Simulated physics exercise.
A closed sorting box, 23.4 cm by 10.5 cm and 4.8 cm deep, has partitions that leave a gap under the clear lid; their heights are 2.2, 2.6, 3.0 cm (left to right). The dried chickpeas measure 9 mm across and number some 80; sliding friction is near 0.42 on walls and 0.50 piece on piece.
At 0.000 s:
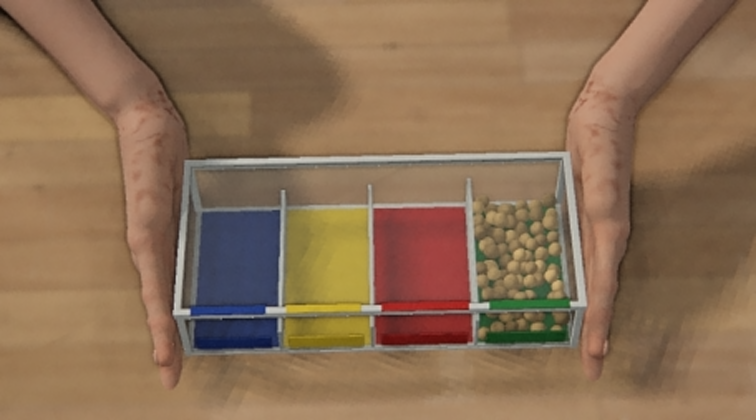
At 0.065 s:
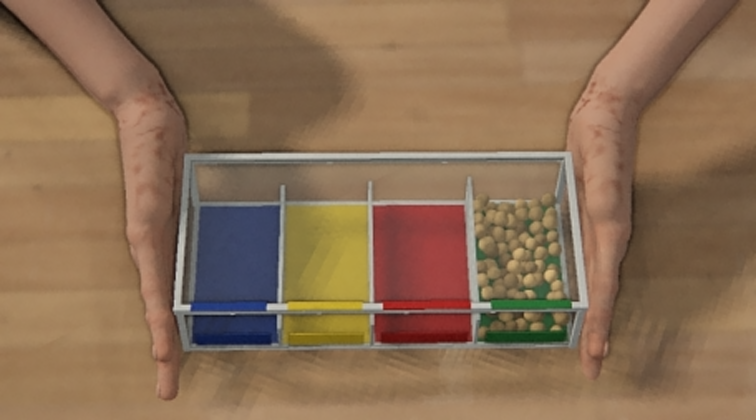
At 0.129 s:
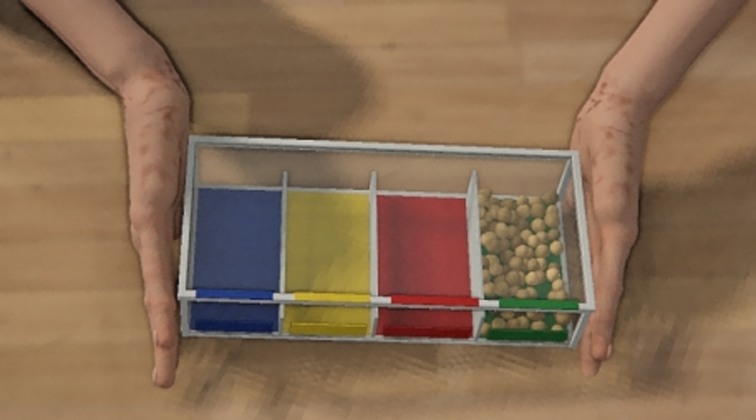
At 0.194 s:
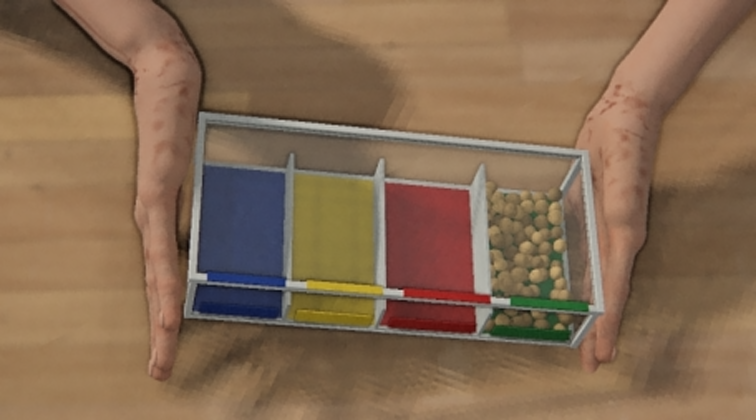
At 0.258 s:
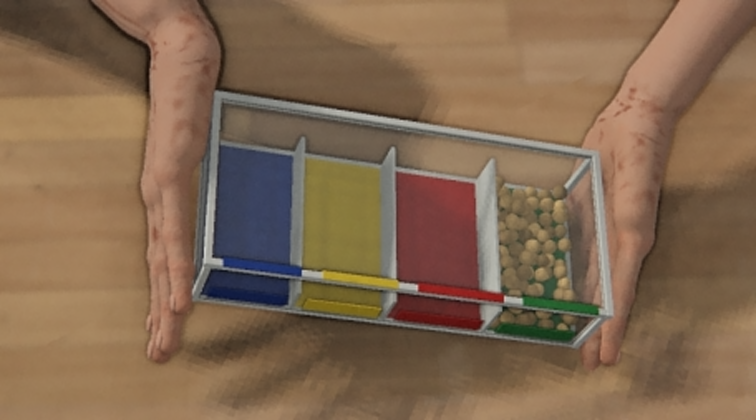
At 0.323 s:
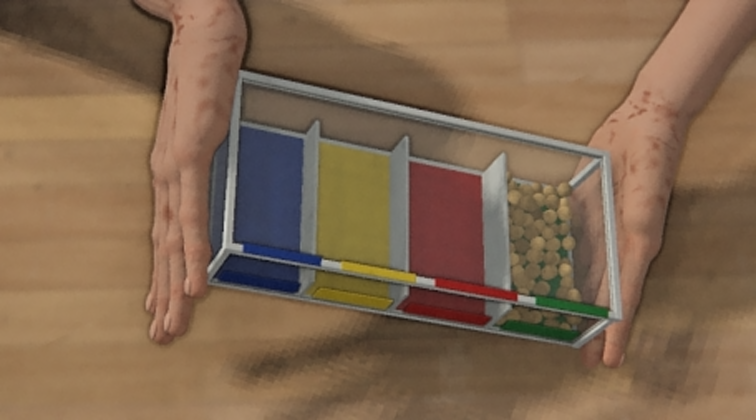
Two hands tilt a clear four-section box, lowering its right side below the left.
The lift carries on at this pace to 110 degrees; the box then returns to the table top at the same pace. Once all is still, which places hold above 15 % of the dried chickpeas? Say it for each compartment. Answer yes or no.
Red: No, blue: No, green: Yes, yellow: No.
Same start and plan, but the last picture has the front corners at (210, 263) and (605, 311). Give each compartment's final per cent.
Red 0, blue 0, green 100, yellow 0.
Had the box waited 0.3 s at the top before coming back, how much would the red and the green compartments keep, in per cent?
Red 0, green 100.
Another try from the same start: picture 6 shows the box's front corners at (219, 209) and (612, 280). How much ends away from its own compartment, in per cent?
It would be near 0 per cent.
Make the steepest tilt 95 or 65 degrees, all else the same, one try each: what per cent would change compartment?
About 0 and 0 per cent.
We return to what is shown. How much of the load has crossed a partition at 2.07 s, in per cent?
Some 0 per cent.
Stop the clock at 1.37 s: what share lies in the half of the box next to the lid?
About 60 per cent.
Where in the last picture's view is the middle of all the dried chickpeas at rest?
Near (543, 276).
After 1.37 s, tilt 109 degrees; green 100 %.
Then, at 2.07 s, tilt 47 degrees; green 100 %.
After 2.80 s, tilt 0 degrees; green 100 %.
In the end, at 3.2 s, red 0 %, blue 0 %, green 100 %, yellow 0 %.
